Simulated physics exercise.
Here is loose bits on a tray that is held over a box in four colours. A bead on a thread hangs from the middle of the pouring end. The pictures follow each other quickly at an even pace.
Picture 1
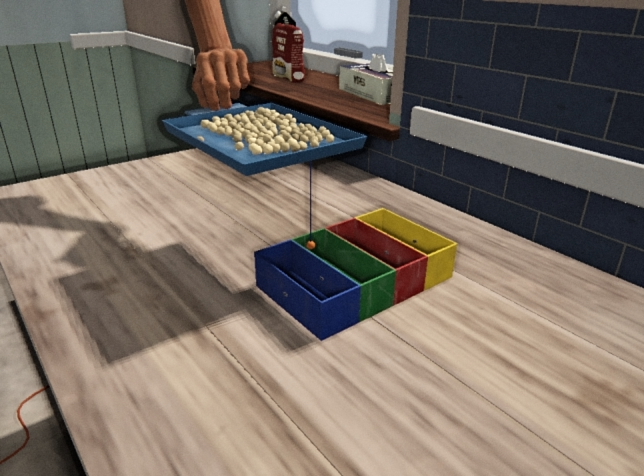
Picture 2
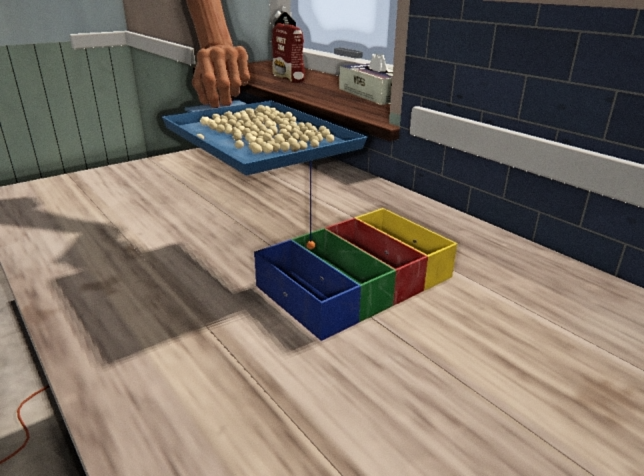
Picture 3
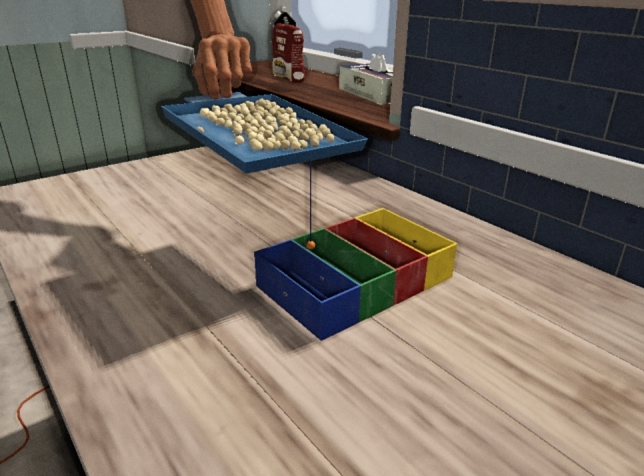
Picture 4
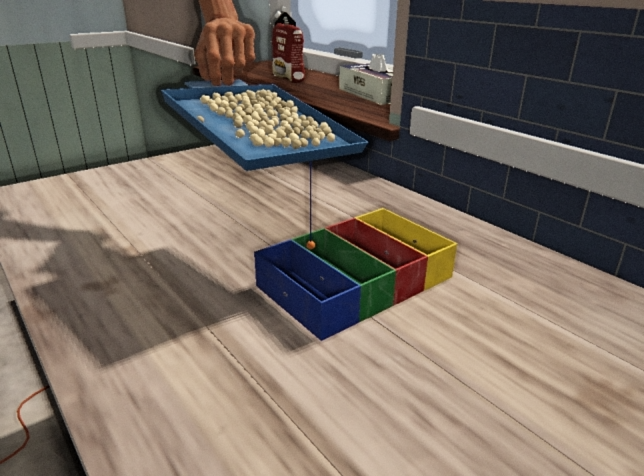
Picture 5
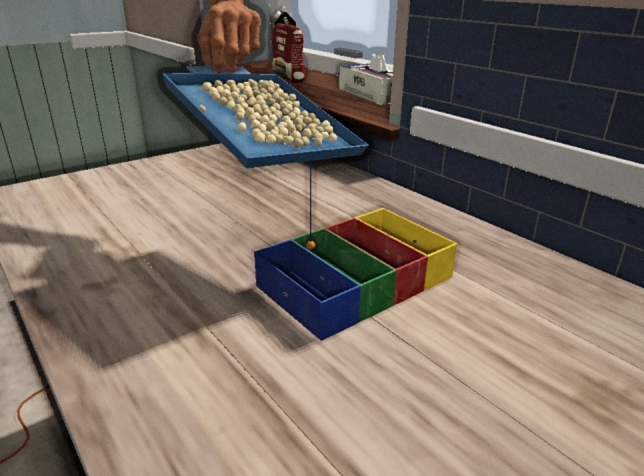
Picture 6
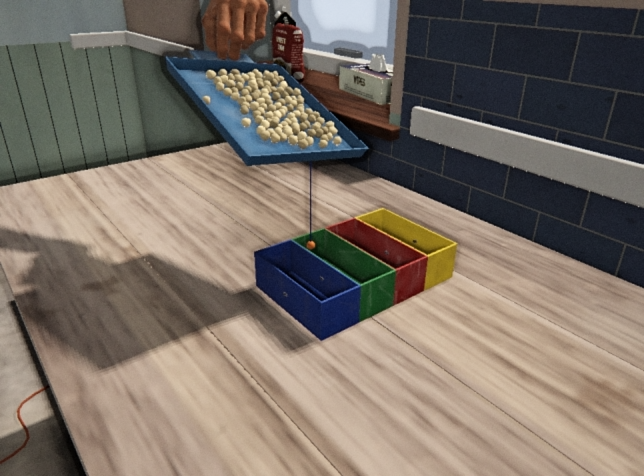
In a room with dark blue brick and pale green panelled walls, a wooden table is seen from above at an angle by a still camera. A hand holds a blue tray of small cream-coloured nuts above a box with blue, green, red and yellow cells, an orange bead hanging between them on a thread. The hand raises the tray's far side, slowly then more steeply, and some nuts shift slightly rightward.
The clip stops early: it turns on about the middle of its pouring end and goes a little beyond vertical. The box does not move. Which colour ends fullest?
The red one ends fullest.
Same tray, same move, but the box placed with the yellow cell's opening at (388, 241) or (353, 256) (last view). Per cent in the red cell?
Near 50 % and 10 %.
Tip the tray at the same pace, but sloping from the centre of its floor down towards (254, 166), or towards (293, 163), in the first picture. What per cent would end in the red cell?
In turn 0 and 0 in a hundred.
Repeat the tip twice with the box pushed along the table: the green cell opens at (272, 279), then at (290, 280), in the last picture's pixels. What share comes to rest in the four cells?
First some 60, then 80 per cent.
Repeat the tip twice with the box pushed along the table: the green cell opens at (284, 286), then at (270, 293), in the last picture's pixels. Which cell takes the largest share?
In turn: Yellow; the yellow cell.
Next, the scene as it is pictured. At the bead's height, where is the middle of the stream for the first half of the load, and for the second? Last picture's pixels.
At about (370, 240), then at (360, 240).
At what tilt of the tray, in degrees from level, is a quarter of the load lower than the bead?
Around 100° of tilt.
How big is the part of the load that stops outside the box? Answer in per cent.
It comes to 0 per cent or so.
Soon, tray tipped steeply; nearly all on the tray; a stray few falling or outside the box.
A while on, tray tipped past a quarter turn; a small part on the tray; about half in the red cell; about a quarter in the green cell; a small part in the blue cell; about a quarter falling or outside the box.
Towards the end, tray tipped past a quarter turn; about half in the red cell; about a third in the green cell; a small part in the blue cell; a stray few in the yellow cell; a stray few falling or outside the box.
Finally, tray tipped past a quarter turn; about half in the red cell; about a third in the green cell; a small part in the blue cell; a stray few in the yellow cell; a stray few outside the box.
